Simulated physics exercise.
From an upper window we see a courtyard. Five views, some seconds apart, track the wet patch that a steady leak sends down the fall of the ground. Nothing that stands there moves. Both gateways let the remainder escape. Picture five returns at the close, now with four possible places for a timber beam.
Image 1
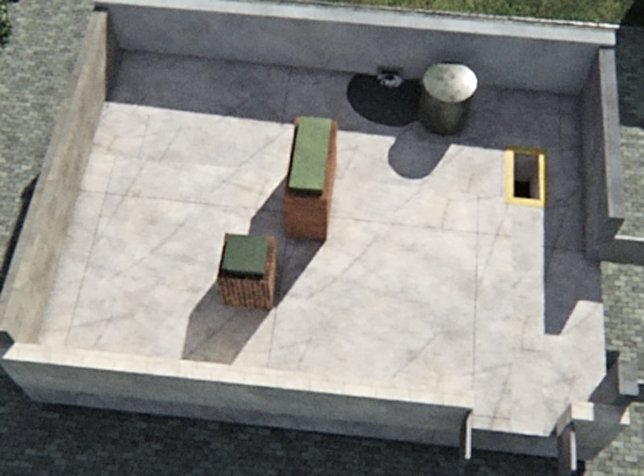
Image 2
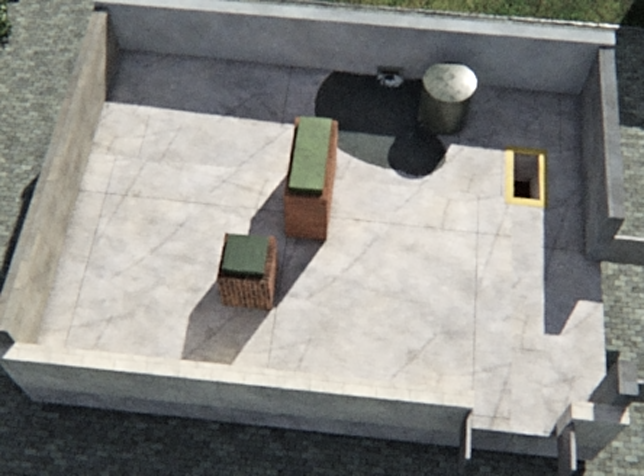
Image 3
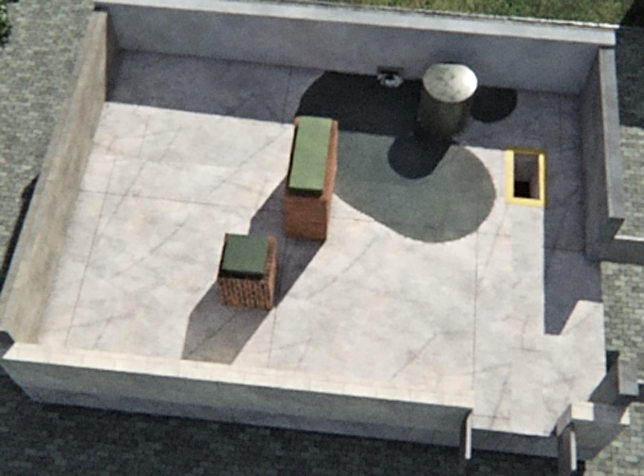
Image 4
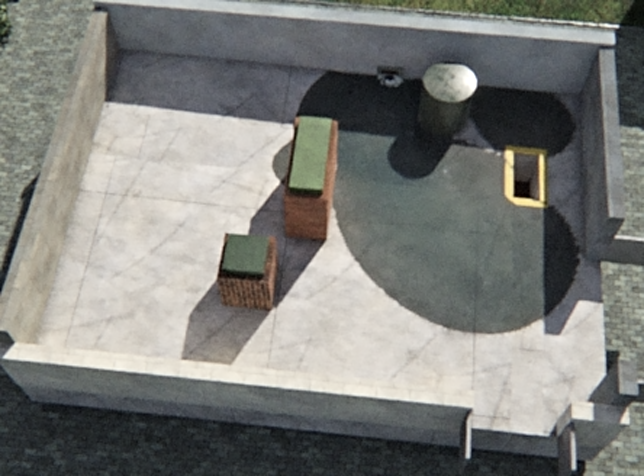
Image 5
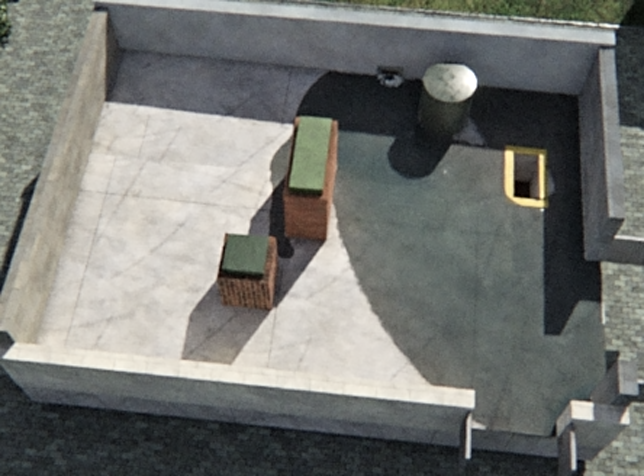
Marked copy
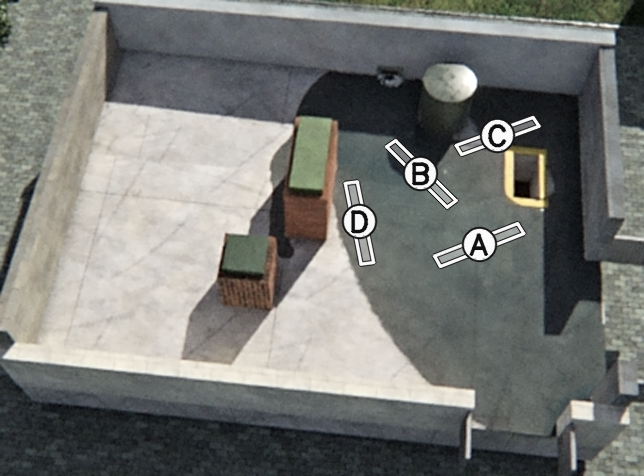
In a walled courtyard seen from above, a dark wet patch spread from the back wall around a round metal-topped drum, then across the right side, reaching the yellow-edged gully and the front openings.
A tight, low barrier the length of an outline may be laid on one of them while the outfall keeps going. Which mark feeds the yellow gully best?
A works best here.
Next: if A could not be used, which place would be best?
Place B.
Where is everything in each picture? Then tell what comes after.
In the first picture, outfall at (390, 72); yellow gully at (526, 176); open gate at (511, 416); open gate at (588, 324); front seen at (396, 120), 2 % of the ground wet; yellow gully still dry.
In the second picture, front seen at (421, 167), 7 % of the ground wet; yellow gully still dry.
In the third picture, front seen at (474, 226), 16 % of the ground wet; yellow gully still dry.
In the fourth picture, front seen at (495, 328), 30 % of the ground wet; yellow gully still dry.
In the fifth picture, front seen at (601, 381), 43 % of the ground wet; yellow gully taking water.
On the marked copy, A from (437, 261) to (520, 228); B from (391, 143) to (451, 203); C from (458, 149) to (536, 121); D from (351, 182) to (367, 263).
If A is chosen, about 37 % of the stream goes into the yellow gully, about 63 % out by the gates.
If B is chosen, about 20 % of the stream goes into the yellow gully, about 80 % out by the gates.
If C is chosen, about 6 % of the stream goes into the yellow gully, about 94 % out by the gates.
If D is chosen, about 9 % of the stream goes into the yellow gully, about 91 % out by the gates.
